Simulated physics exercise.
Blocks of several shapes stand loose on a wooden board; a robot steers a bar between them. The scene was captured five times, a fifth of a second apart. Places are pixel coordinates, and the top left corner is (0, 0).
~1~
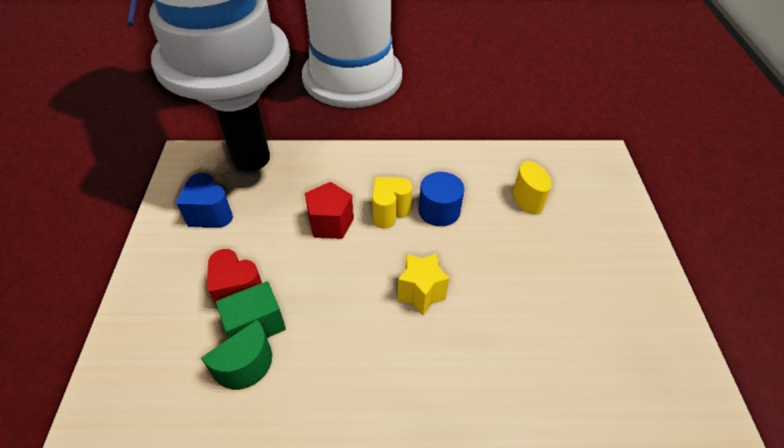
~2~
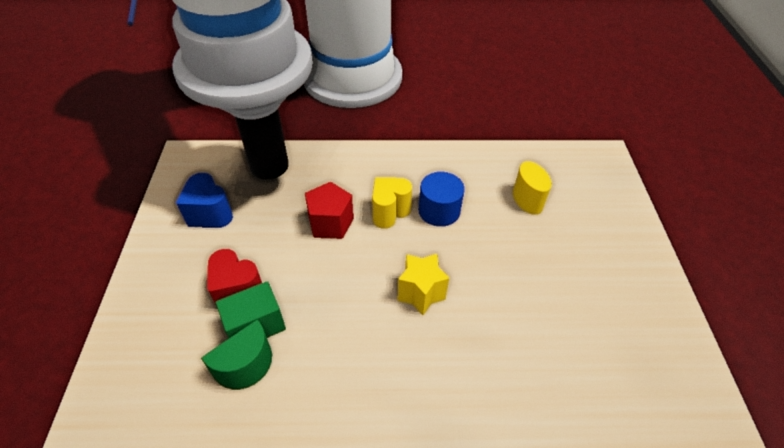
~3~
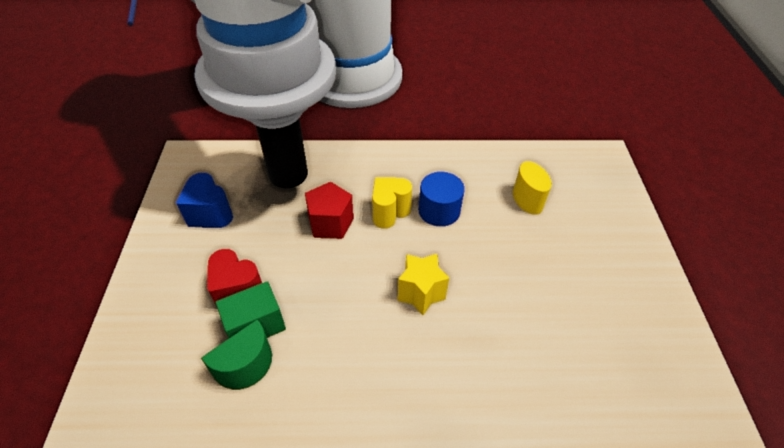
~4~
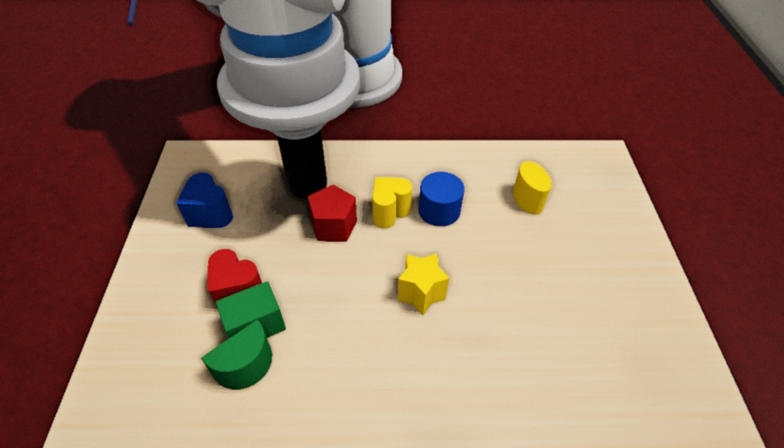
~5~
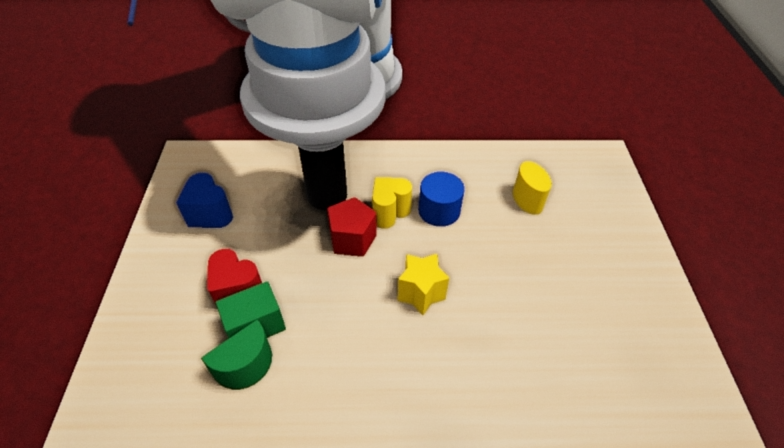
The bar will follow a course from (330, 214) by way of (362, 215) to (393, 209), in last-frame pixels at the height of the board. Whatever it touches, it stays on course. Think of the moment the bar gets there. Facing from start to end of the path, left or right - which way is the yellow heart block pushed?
The answer is left.
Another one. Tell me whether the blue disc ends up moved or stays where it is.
It is moved off its spot.
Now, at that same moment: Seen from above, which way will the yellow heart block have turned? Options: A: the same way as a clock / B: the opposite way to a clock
B - the opposite way to a clock.
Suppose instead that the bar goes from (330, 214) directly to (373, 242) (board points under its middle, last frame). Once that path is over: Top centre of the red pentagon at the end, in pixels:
The middle of its top is at (393, 250).
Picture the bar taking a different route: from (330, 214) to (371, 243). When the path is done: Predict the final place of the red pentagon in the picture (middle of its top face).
The spot you're after is about (394, 250) in the image.
On the path given first. Halfway along, bar (362, 197); red pentagon (364, 222), turned 25° clockwise; yellow heart block (399, 188).
At the end, bar (393, 192); red pentagon (365, 222), turned 25° clockwise; yellow heart block (428, 177), turned 35° anticlockwise; blue disc (466, 181).
